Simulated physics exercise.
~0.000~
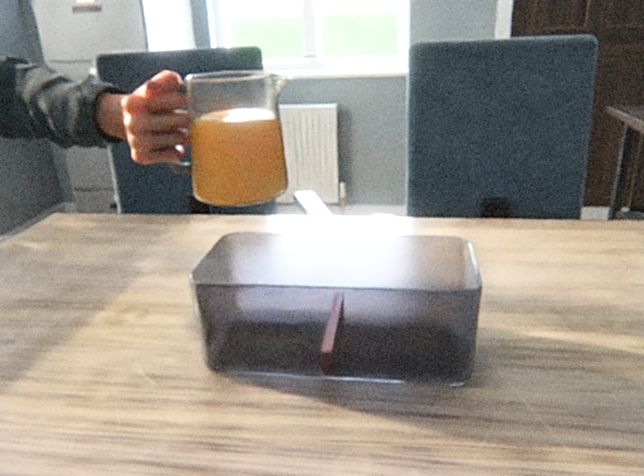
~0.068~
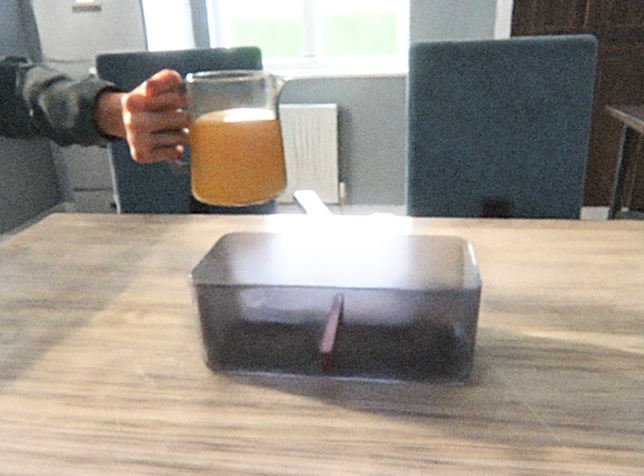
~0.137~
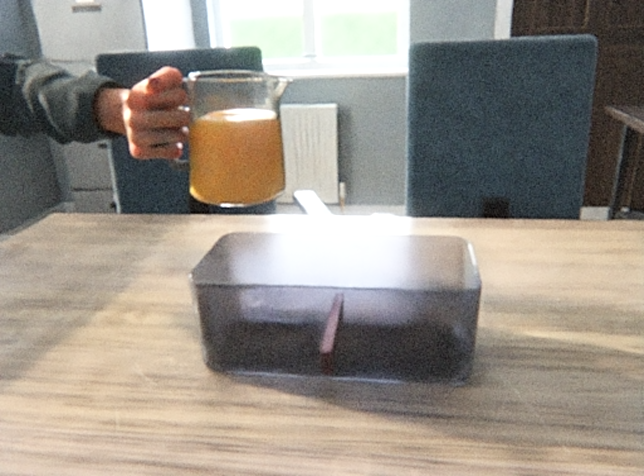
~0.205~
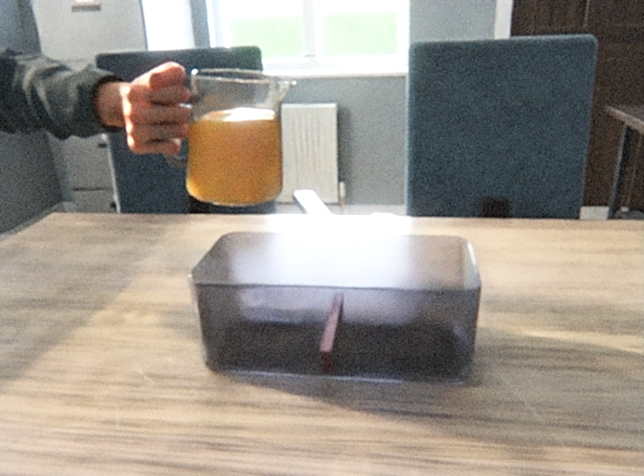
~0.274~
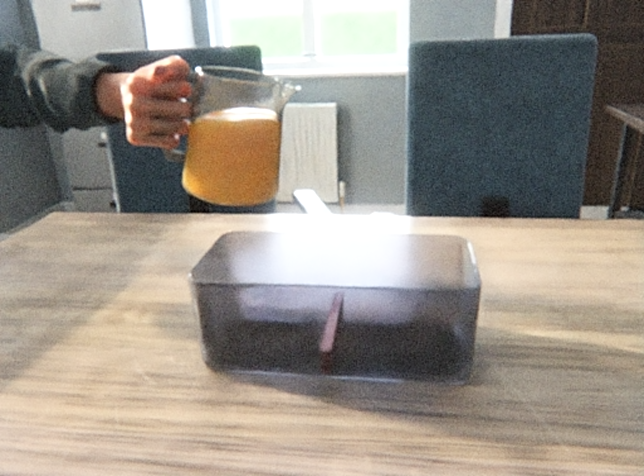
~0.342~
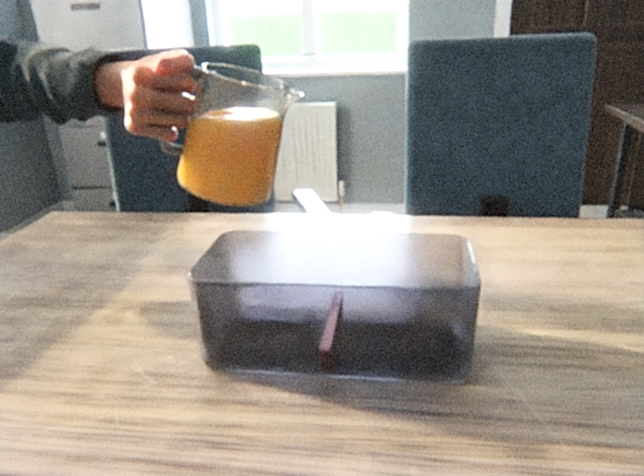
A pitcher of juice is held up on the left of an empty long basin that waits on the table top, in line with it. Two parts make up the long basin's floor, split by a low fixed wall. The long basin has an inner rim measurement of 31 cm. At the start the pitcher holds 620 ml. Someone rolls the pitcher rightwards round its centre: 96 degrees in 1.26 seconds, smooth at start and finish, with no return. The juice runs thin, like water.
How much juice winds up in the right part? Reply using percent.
About 88 per cent.
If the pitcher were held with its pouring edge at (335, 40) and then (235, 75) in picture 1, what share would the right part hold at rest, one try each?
85 per cent first, 30 per cent second.
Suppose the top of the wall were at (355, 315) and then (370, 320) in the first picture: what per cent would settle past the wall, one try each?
Around 80 and 55 percent, in that order.
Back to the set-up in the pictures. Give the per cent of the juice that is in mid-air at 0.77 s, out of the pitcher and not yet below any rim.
Around 5 percent.
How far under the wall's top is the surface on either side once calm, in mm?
Left about 30 mm, right about 6 mm.
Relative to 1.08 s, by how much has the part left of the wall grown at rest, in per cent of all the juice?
Close to 9% of the whole.
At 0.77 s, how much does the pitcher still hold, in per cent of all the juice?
Roughly 96 per cent.
Then, 0.77 s in, the tilt is 64° and 95 per cent is still to pour, 0 is left of the wall and 0 right of it.
Then, 1.08 s in, the tilt is 91° and 53 per cent is still to pour, 0 is left of the wall and 26 right of it.
Then, 1.41 s in, the tilt is 96° and 18 per cent is still to pour, 4 is left of the wall and 70 right of it.
Then, 1.76 s in, the tilt is 96° and 6 per cent is still to pour, 6 is left of the wall and 86 right of it.
Finally, 9 per cent lies left of the wall, 88 right of it and 1 outside.
